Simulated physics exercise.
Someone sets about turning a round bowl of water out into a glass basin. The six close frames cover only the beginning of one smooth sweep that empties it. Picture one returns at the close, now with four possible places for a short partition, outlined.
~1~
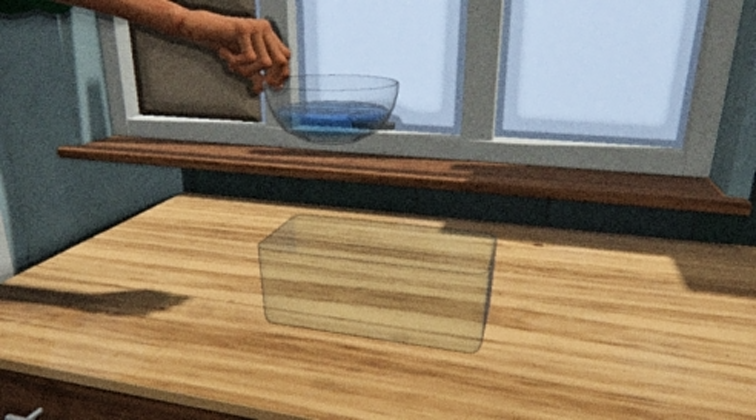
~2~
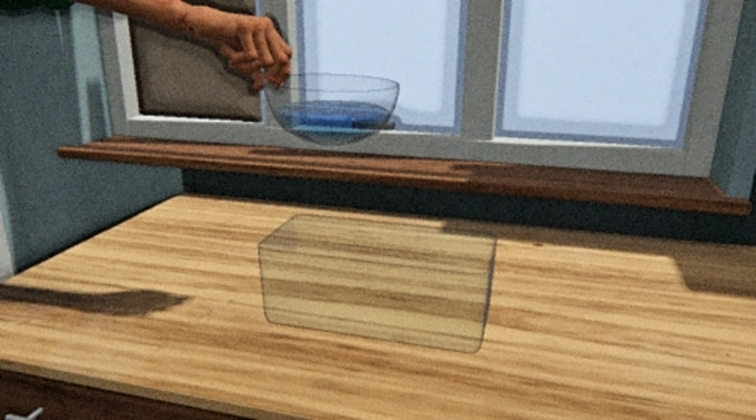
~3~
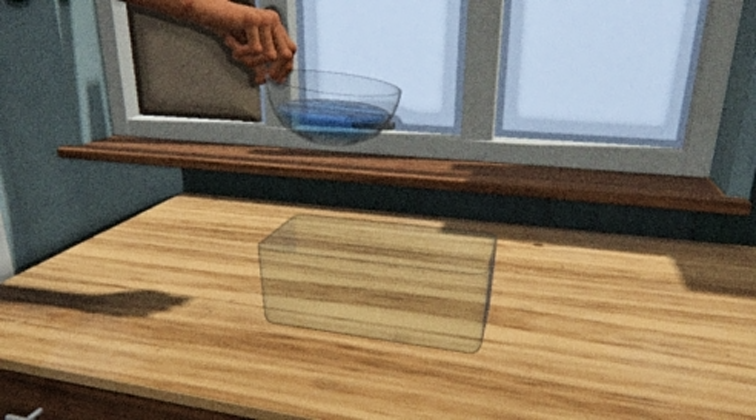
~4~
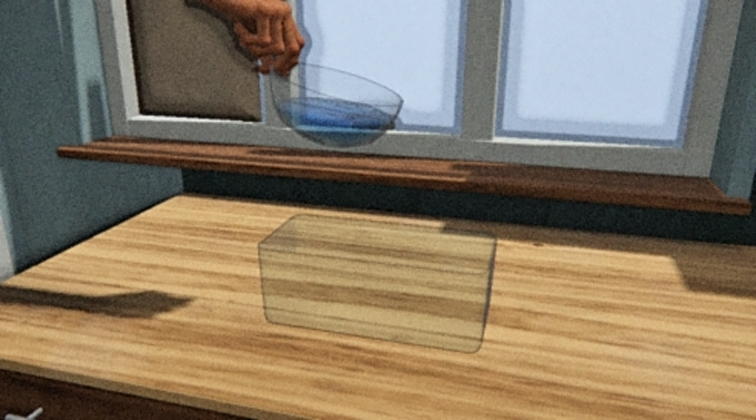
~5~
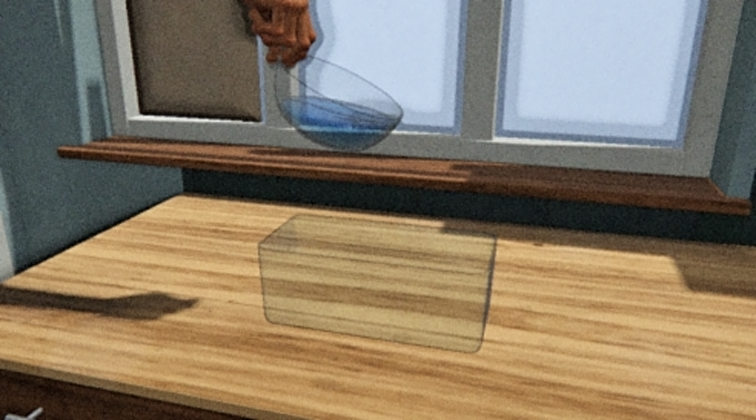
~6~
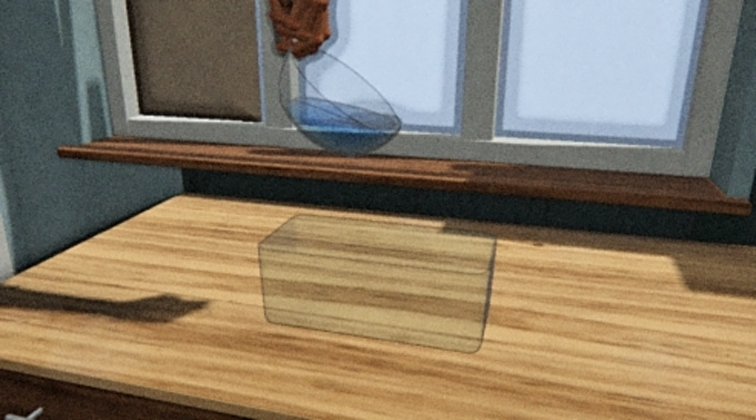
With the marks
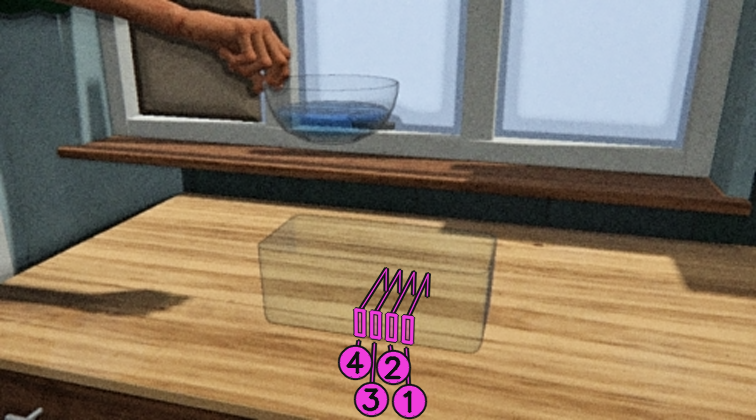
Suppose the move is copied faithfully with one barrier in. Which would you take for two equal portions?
Use place 1.
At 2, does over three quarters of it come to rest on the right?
No, it does not.
On the marked copy, 1 at (406, 348); 2 at (390, 346); 3 at (374, 343); 4 at (358, 341).
For place 1, about 48 % ends left of the wall and 47 % right of it; 6 % is lost outside.
For place 2, about 35 % ends left of the wall and 59 % right of it; 6 % is lost outside.
For place 3, about 23 % ends left of the wall and 69 % right of it; 8 % is lost outside.
For place 4, about 16 % ends left of the wall and 74 % right of it; 10 % is lost outside.
